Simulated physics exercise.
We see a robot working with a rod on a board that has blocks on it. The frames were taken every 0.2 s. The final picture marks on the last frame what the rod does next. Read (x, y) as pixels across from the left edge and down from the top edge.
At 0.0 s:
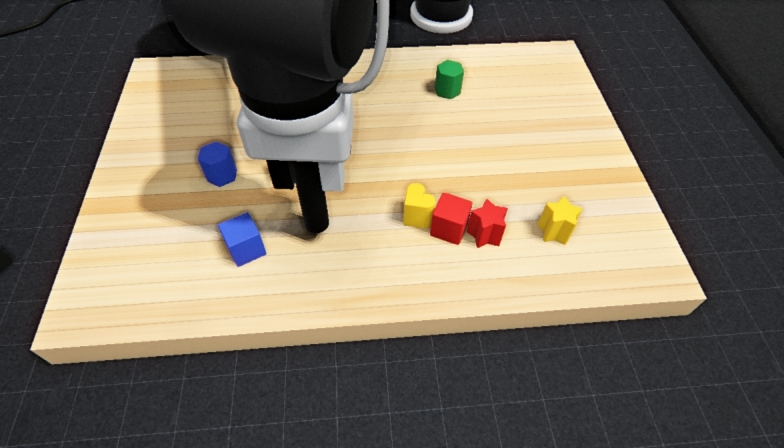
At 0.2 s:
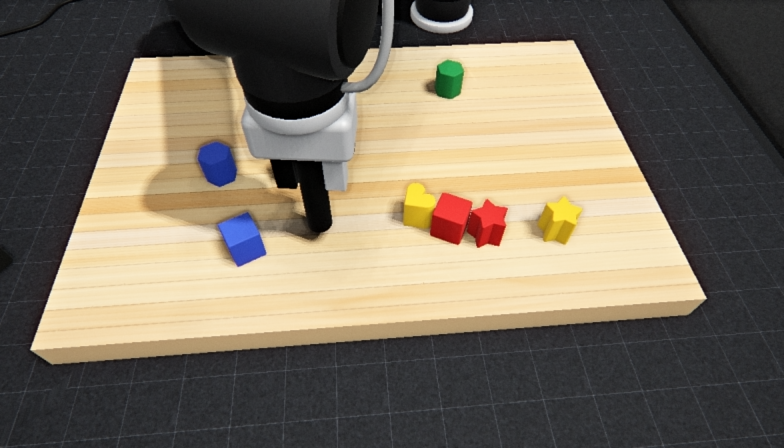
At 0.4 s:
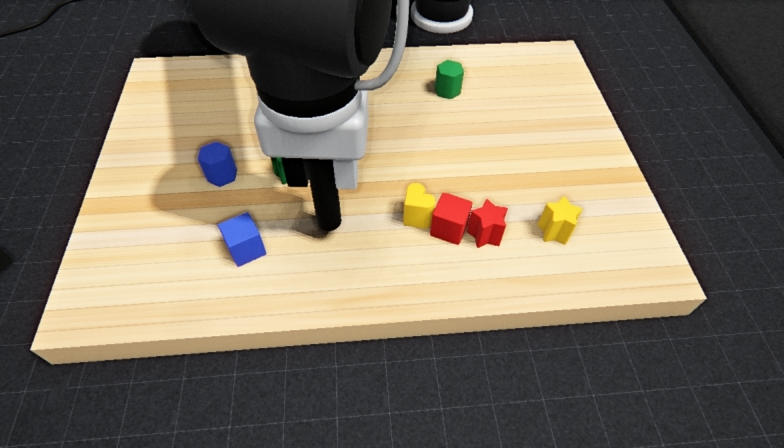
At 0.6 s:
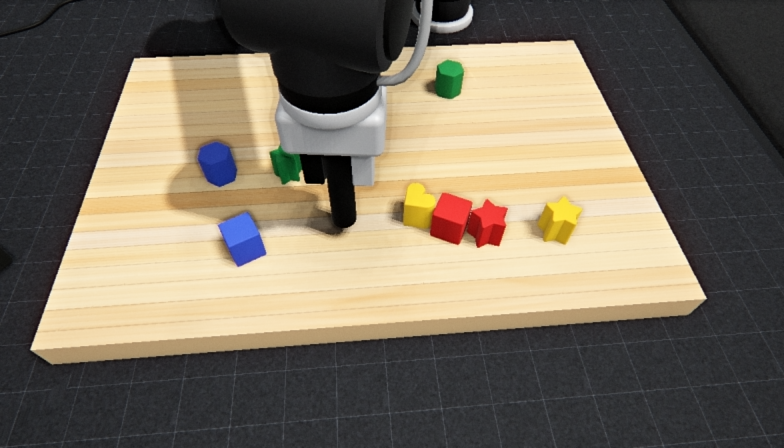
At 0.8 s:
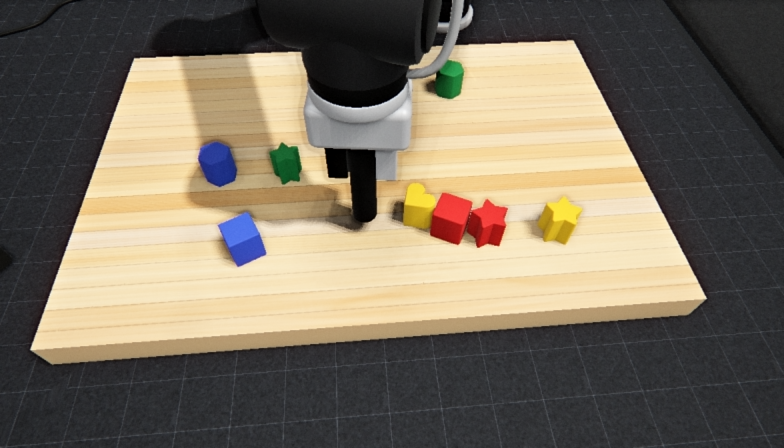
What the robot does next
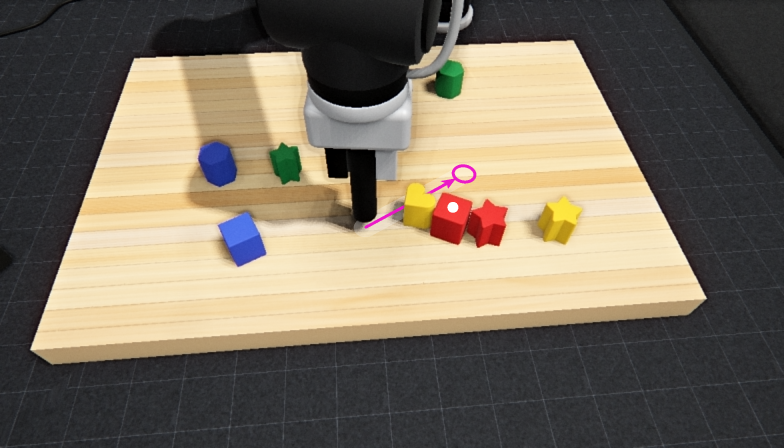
On a wooden board, a robot arm moves its black rod right while the blocks stay still.
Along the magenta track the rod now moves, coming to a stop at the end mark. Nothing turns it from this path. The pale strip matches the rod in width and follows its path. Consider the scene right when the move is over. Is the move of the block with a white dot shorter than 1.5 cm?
I'd say yes.
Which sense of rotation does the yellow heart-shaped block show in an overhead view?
Looking down, my answer is that the yellow heart-shaped block rotates clockwise.
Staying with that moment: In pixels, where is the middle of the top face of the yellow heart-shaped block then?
Its top face will be centred at roughly (437, 194).
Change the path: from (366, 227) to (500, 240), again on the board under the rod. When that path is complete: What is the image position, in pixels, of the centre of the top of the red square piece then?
Most likely (502, 195).
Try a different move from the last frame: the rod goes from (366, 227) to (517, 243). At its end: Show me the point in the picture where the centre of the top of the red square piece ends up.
I think it will end close to (503, 196).
The drawn path runs straight from (366, 227) to (464, 174); the dot is on the red square piece.
The first path, step by step. One third of the way, rod at (402, 194); yellow heart-shaped block at (426, 195), turned 20° clockwise; red square piece at (456, 209).
Two thirds of the way, rod at (435, 176); yellow heart-shaped block at (437, 194), turned 70° clockwise; red square piece at (460, 213); red star-shaped block at (497, 215).
At the end, rod at (467, 159); yellow heart-shaped block at (437, 194), turned 70° clockwise; red square piece at (460, 213); red star-shaped block at (497, 215).
